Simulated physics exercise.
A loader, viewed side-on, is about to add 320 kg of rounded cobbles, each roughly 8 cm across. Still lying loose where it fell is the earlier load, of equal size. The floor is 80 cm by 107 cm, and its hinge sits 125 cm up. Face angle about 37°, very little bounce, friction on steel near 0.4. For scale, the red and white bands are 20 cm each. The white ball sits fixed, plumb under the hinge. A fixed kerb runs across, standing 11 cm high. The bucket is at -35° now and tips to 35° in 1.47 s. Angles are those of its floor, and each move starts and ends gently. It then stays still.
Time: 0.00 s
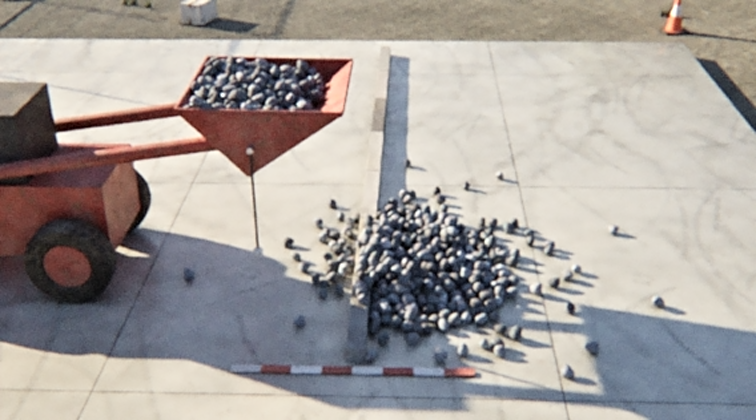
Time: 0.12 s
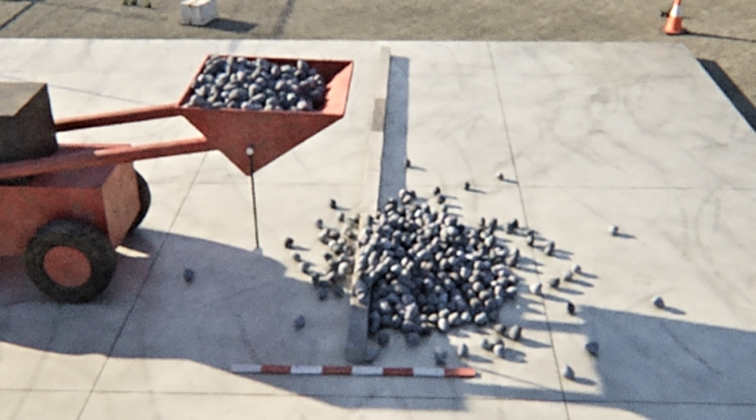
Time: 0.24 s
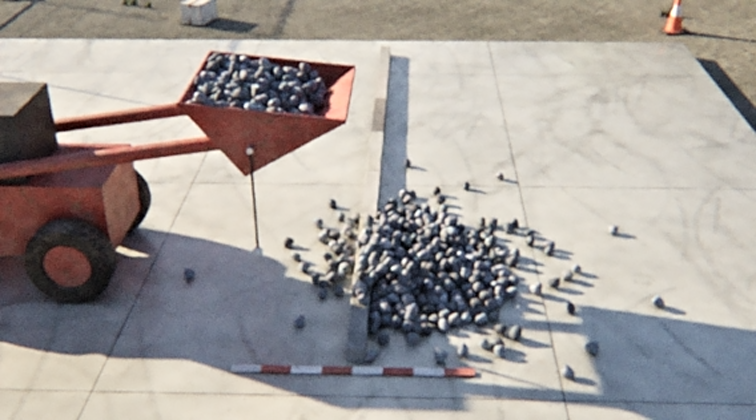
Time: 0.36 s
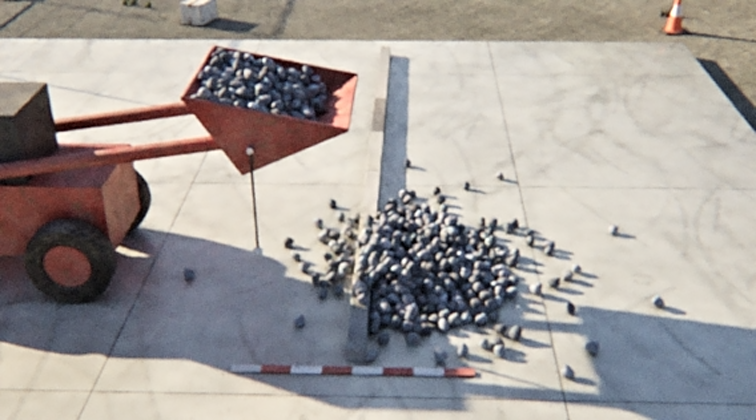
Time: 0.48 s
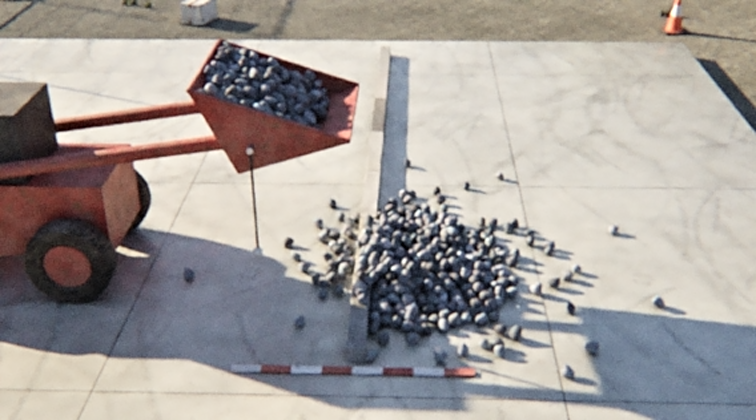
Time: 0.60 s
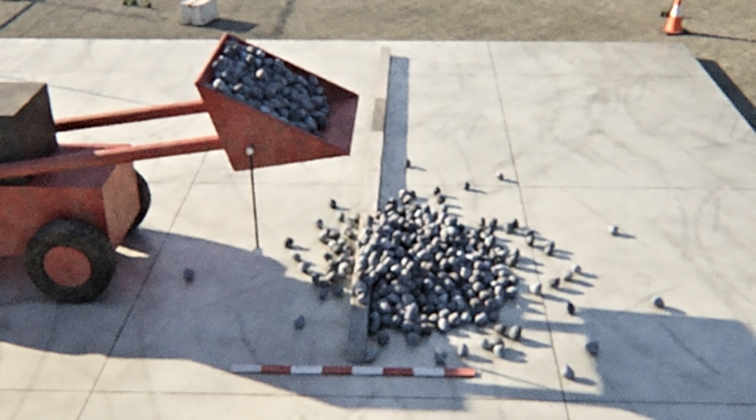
The red bucket of grey stones slowly tilts down to the right above a loose pile.
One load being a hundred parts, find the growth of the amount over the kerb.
A growth of about 68 parts in a hundred.
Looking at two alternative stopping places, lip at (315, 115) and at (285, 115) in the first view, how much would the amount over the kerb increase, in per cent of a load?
Around 35 percent, then around 10 percent.
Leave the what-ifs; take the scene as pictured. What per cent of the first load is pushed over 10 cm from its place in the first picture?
About 15 per cent.
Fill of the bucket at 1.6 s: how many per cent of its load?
Close to 45 per cent of the load.
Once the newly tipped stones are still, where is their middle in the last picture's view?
Near (392, 250).
After 1.1 s the floor is at 24°; in per cent of one load, 100 in the bucket, 13 on this side of the kerb, 88 over the kerb; the foremost stones are at (584, 276).
After 1.6 s the floor is at 35°; in per cent of one load, 47 in the bucket, 50 on this side of the kerb, 103 over the kerb; the foremost stones are at (584, 276).
After 1.9 s the floor is at 35°; in per cent of one load, 9 in the bucket, 52 on this side of the kerb, 139 over the kerb; the foremost stones are at (584, 276).
After 4.5 s the floor is at 35°; in per cent of one load, 0 in the bucket, 44 on this side of the kerb, 156 over the kerb; the foremost stones are at (584, 276). Net gain over the kerb, 68.
